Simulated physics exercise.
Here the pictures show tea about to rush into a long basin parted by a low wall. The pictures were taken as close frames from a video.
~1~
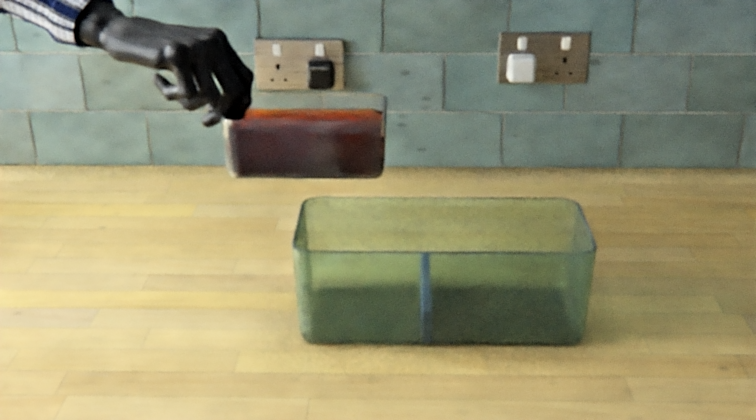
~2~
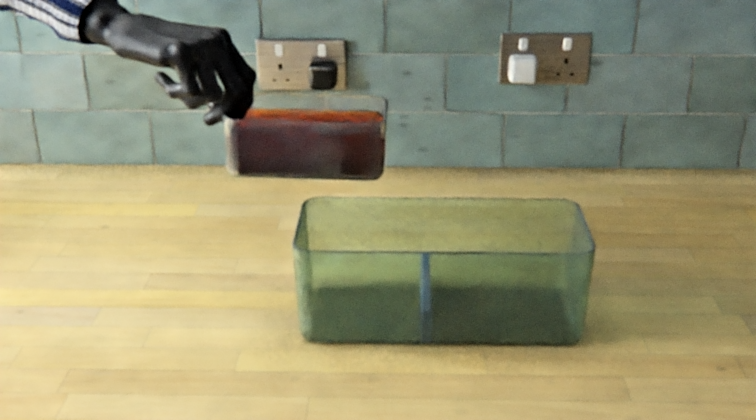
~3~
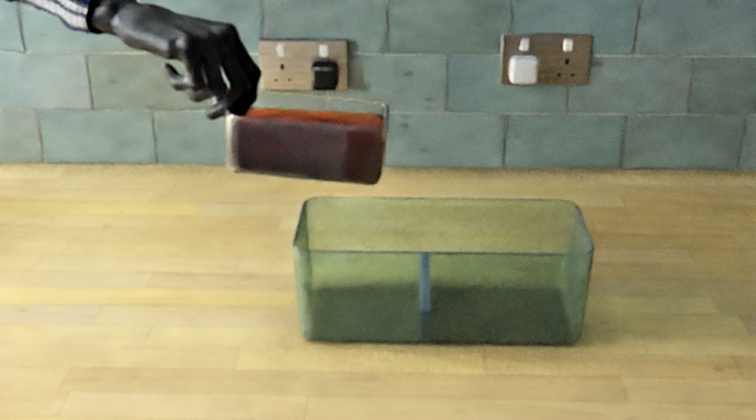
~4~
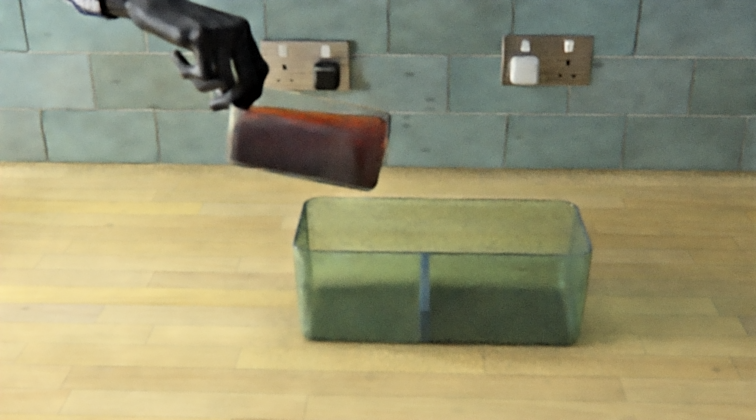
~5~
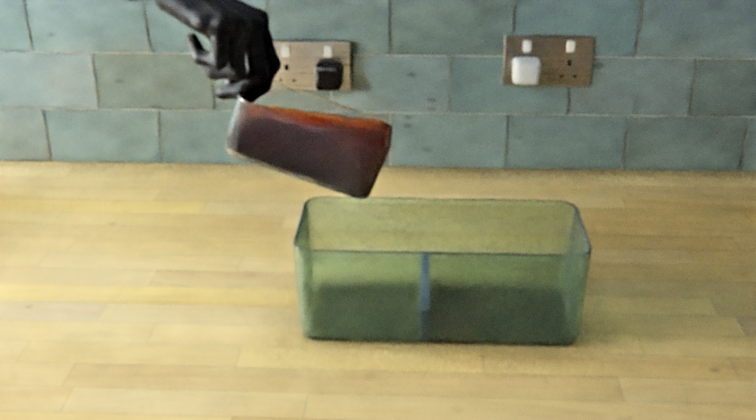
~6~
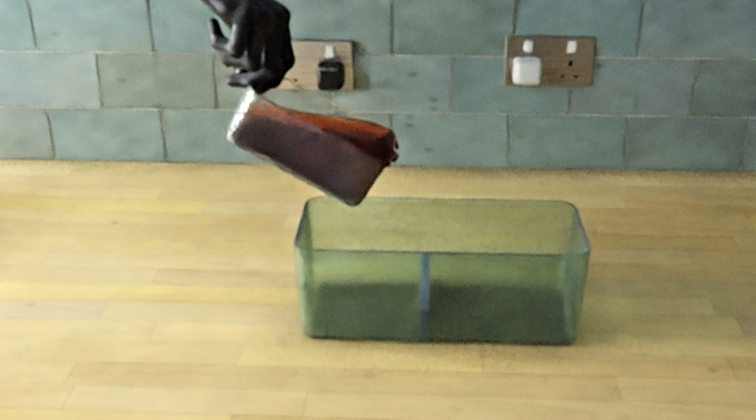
We see a black hand holding a clear container of dark reddish tea above a divided, greenish long basin on a wooden counter; the container tilts steadily down to the right, and the tea reaches its right edge.
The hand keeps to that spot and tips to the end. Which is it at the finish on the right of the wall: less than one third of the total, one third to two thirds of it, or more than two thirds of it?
At the finish the right of the wall has one third to two thirds of the total.
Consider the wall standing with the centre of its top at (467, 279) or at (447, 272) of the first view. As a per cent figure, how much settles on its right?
Roughly 5 per cent first and roughly 20 per cent second.
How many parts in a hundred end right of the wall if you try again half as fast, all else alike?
About 65 in a hundred.
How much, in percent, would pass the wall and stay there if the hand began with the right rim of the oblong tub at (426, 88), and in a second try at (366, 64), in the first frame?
The first gives 75 %, the second 50 %.
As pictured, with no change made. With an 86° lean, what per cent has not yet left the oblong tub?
Close to 15 per cent.
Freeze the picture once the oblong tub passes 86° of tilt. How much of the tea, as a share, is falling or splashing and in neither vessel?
Around 25 percent.
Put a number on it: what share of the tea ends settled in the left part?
Some 40 parts in a hundred.
A moment on, the oblong tub is tipped on its side and 15 per cent is still to pour, 17 is left of the wall and 41 right of it.
Next, the oblong tub is tipped right over and 4 per cent is still to pour, 35 is left of the wall and 56 right of it.
Then the oblong tub is tipped right over and 1 per cent is still to pour, 39 is left of the wall and 57 right of it.
Later the oblong tub is tipped right over and 0 per cent is still to pour, 40 is left of the wall and 56 right of it.
At rest 40 per cent lies left of the wall, 56 right of it and 3 outside.
